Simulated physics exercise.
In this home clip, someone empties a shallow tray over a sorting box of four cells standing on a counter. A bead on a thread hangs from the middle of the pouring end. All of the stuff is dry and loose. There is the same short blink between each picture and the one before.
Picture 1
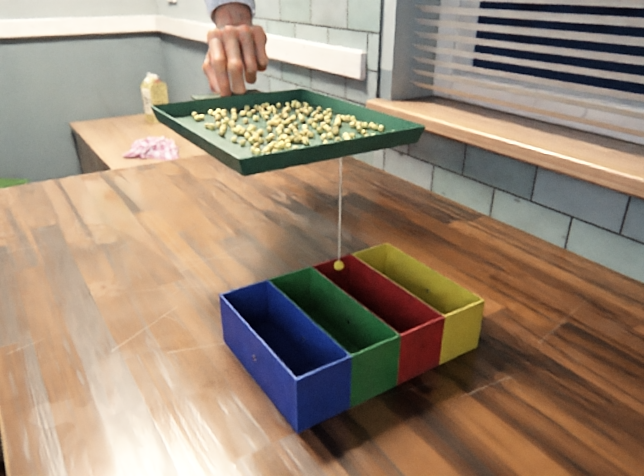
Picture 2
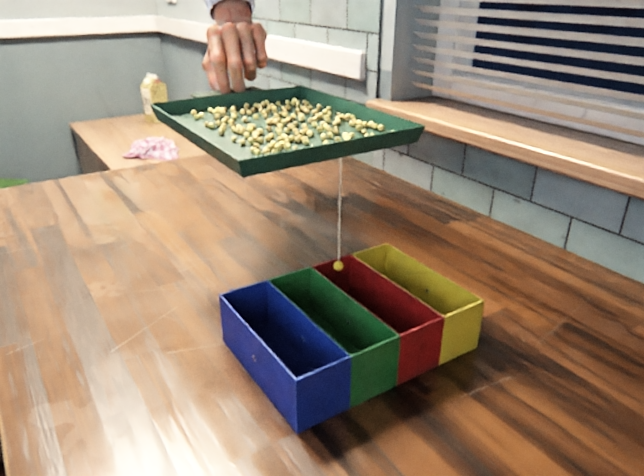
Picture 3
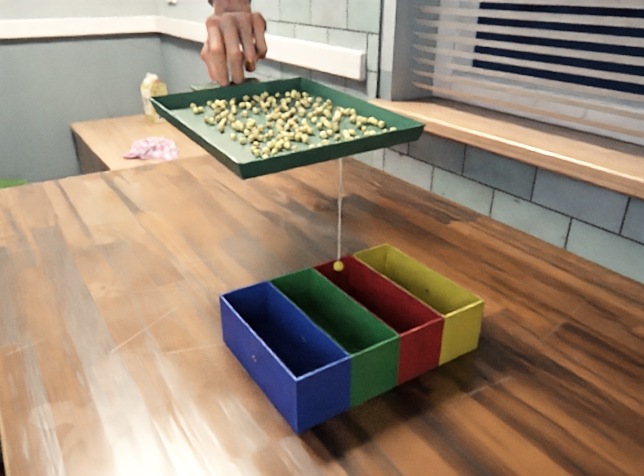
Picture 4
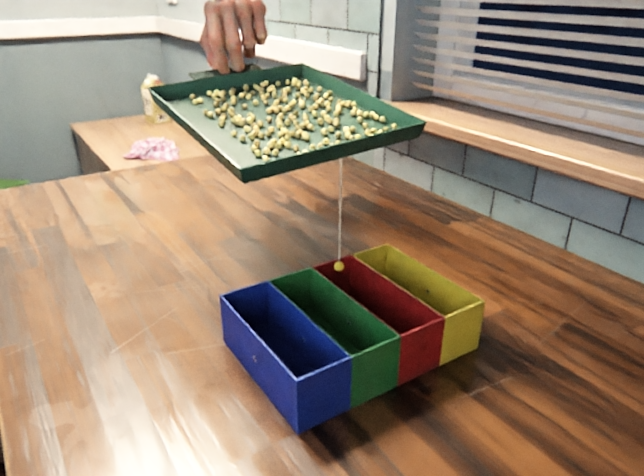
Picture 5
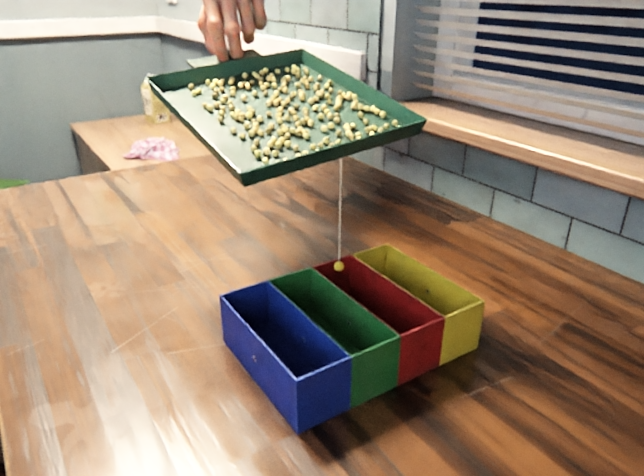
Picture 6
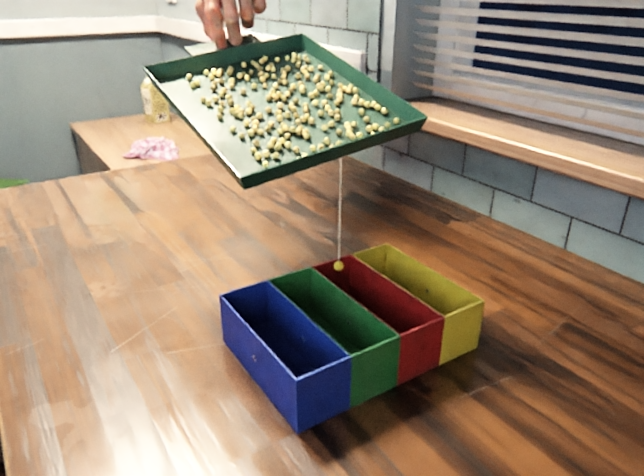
A hand slowly raising the back of a green tray of pale beans above a four-coloured box, tilting it toward the viewer.
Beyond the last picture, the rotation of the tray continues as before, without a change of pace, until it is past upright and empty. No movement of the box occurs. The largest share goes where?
To the blue cell.
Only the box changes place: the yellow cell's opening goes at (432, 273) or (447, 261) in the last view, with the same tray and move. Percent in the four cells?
50 %, 0 %.
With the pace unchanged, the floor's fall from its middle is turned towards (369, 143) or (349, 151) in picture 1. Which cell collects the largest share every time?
Yellow, then the cell in yellow.
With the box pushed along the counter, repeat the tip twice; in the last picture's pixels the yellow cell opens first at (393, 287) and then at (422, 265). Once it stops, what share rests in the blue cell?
I'd say about 50 percent, followed by about 40 percent.
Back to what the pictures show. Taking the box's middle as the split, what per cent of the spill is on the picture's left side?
Estimate: About 100 percent.
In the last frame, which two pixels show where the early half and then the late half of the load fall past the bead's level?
The opening part goes through (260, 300); what follows goes through (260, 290).
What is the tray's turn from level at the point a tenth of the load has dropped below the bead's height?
60°.
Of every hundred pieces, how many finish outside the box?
Roughly 10 per cent.
Soon after the last picture, tray tipped steeply; most on the tray; a small part in the blue cell; a stray few in the green cell; a small part falling or outside the box.
A little later, tray tipped right over; a small part on the tray; about two thirds in the blue cell; a small part in the green cell; about a quarter falling or outside the box.
Later still, tray tipped past a quarter turn; most in the blue cell; a small part in the green cell; a small part falling or outside the box.
At rest, tray tipped past a quarter turn; most in the blue cell; a small part in the green cell; none in the red cell; none in the yellow cell; a small part outside the box.
